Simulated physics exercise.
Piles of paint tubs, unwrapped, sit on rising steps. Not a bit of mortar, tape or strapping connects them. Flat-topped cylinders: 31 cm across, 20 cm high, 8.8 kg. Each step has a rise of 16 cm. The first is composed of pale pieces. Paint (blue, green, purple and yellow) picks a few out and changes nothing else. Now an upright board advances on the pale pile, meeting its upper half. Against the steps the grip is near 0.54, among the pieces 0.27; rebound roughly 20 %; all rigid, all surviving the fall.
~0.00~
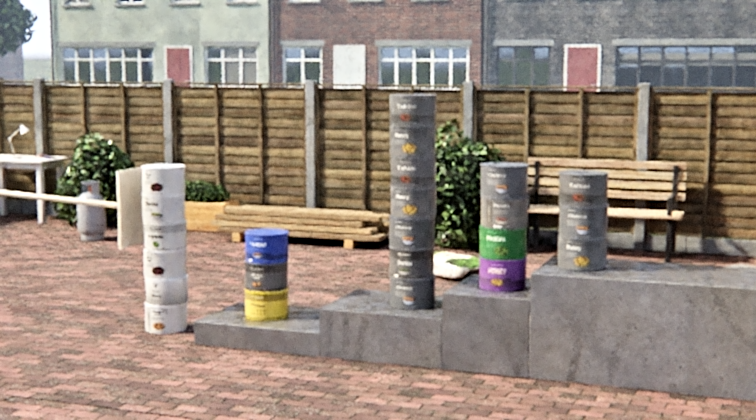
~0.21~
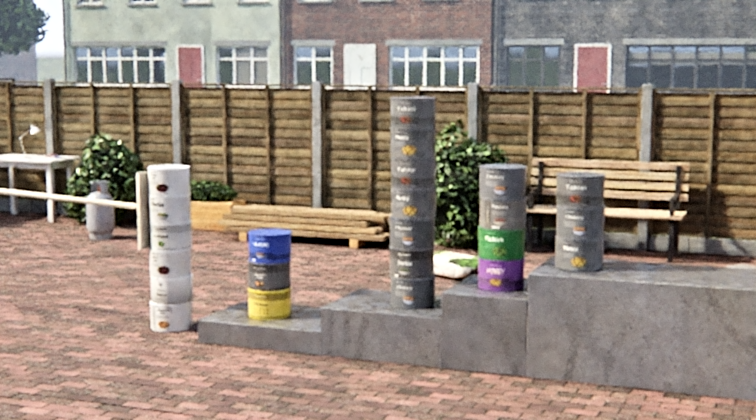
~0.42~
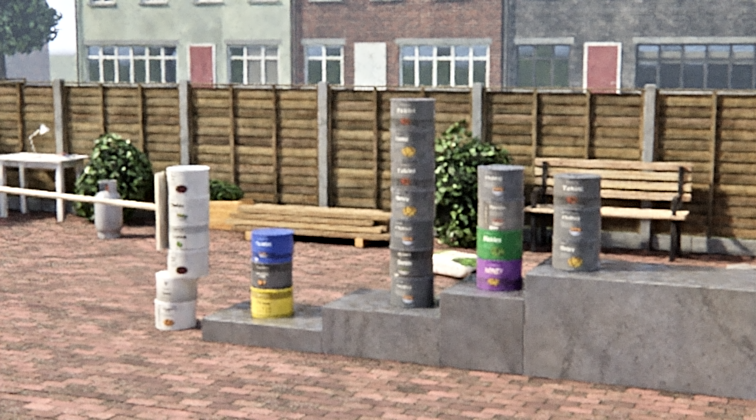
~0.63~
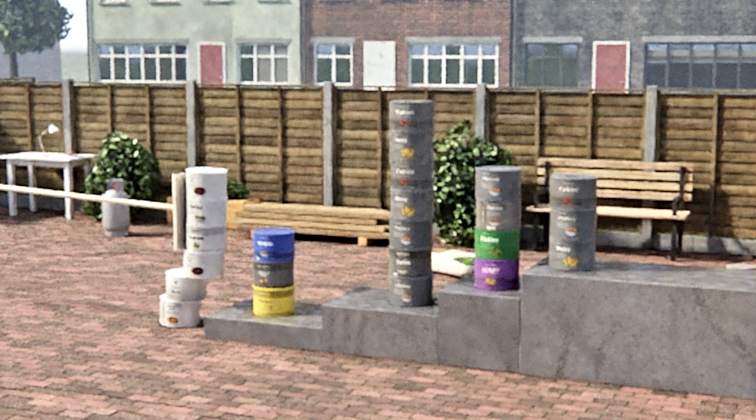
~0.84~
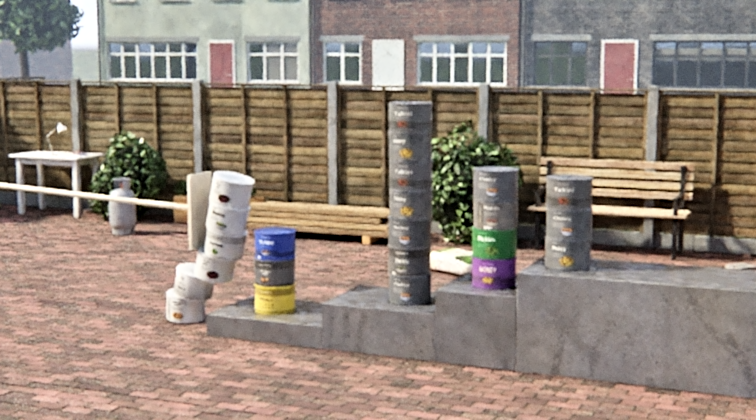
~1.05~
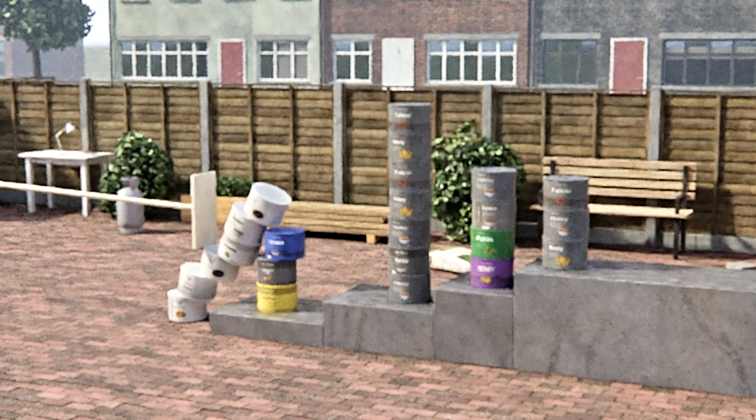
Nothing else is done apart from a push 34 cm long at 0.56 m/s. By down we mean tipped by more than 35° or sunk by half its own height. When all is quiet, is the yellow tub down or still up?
The yellow tub stays up.
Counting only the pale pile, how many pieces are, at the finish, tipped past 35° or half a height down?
Count: 3 pale pieces.
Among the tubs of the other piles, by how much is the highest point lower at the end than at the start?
I'd put it at around 0 cm.
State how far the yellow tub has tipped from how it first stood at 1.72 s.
Near 0 degrees from how it began.
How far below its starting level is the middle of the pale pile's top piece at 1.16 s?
Some 20 centimetres.
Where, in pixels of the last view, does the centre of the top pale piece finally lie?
Somewhere about (366, 272).
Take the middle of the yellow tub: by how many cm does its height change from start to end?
I'd say it sits close to 0 centimetres lower by the end.
Around 1.16 s, 2 of the pale pile down; none of the 17 other tubs down, 2 disturbed; yellow tub unmoved; blue tub displaced 13 cm.
Around 1.40 s, 3 of the pale pile down; none of the 17 other tubs down, 2 disturbed; yellow tub unmoved; blue tub tipped 20°.
Around 1.72 s, 3 of the pale pile down; 1 of the 17 other tubs down; yellow tub unmoved; blue tub on its side.
Finally (2.3 s), 3 of the pale pile down; 1 of the 17 other tubs down; yellow tub unmoved; blue tub on its side; purple tub unmoved. Seen by the last camera, middles, yellow tub near (278, 295), blue tub near (325, 293).
